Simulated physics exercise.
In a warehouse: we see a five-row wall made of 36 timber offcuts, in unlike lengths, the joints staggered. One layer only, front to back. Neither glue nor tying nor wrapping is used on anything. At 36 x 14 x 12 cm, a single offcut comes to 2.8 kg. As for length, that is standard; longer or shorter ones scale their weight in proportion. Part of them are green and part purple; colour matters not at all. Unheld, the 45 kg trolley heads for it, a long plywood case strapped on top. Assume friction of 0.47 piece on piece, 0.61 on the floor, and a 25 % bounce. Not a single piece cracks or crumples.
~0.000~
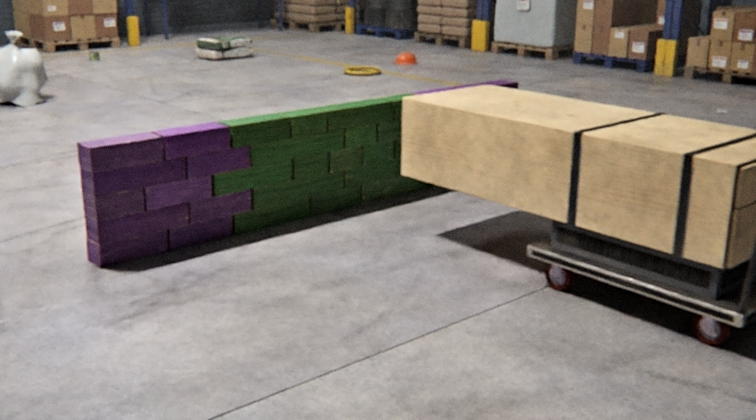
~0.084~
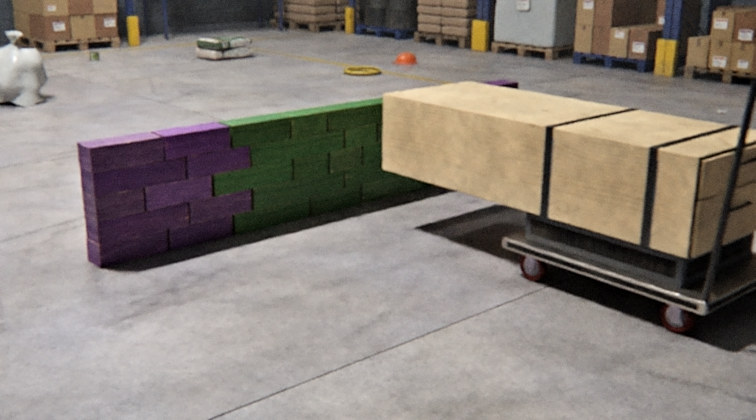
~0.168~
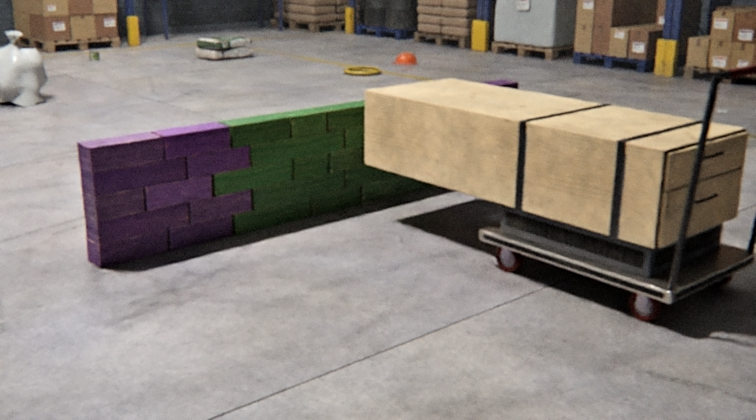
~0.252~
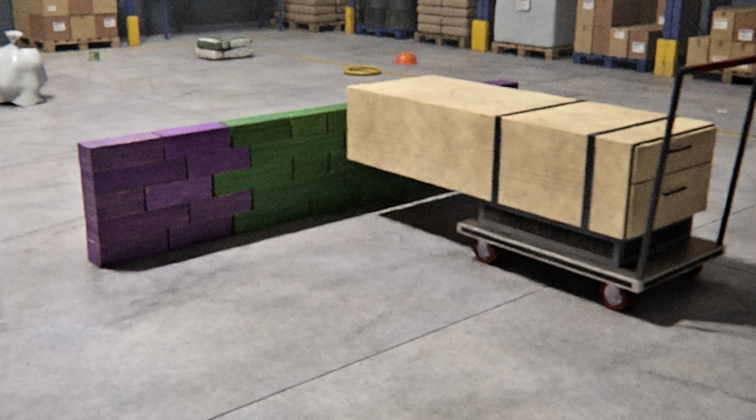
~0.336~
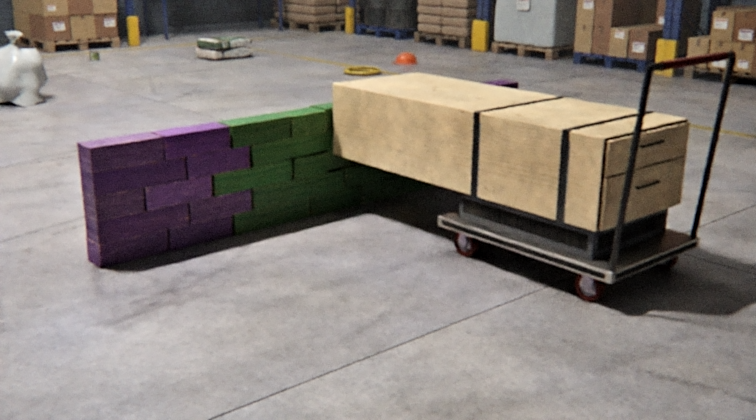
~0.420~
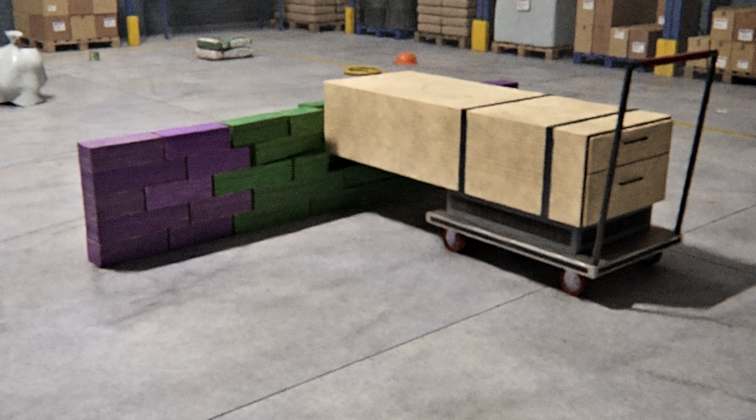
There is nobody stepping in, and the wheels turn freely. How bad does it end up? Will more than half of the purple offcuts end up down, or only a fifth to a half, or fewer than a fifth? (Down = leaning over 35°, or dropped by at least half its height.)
Fewer than a fifth of them.
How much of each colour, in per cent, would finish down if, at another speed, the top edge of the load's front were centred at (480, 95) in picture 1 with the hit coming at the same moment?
You'd end up with purple at 0 per cent down and green at 70 per cent.
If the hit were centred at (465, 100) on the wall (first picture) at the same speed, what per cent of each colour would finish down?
For purple it's 30 per cent, for green 20 per cent.
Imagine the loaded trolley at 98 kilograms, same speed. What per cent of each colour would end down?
In that case purple comes to 0 and green to 70 percent.
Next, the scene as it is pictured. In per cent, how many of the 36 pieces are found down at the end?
About 35% of them.
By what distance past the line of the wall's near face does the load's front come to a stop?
About 95 cm beyond it.
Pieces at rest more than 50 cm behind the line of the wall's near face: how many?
Around 4, give or take.
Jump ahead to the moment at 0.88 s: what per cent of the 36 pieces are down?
35 per cent.
After 0.50 s, load 18 cm past the wall's line, still rolling; none of the 18 purple offcuts down (2 of 36 in all colours); top purple offcut unmoved; top green offcut 9° from how it stood.
After 0.64 s, load 30 cm past the wall's line, still rolling; none of the 18 purple offcuts down (7 of 36 in all colours); top purple offcut unmoved; top green offcut 34° from how it stood, 19 cm lower.
After 0.88 s, load 50 cm past the wall's line, still rolling; 1 of the 18 purple offcuts down (12 of 36 in all colours); top purple offcut unmoved; top green offcut 22° from how it stood, 35 cm lower.
After 1.34 s, load 84 cm past the wall's line, still rolling; 1 of the 18 purple offcuts down (12 of 36 in all colours); top purple offcut unmoved; top green offcut 46 cm lower.
In the end (2.3 s), load 95 cm past the wall's line, stopped; 1 of the 18 purple offcuts down (13 of 36 in all colours); top purple offcut unmoved; top green offcut 46 cm lower. That is 6 per cent. From the last view, middles, top purple offcut near (493, 92), top green offcut near (263, 158).
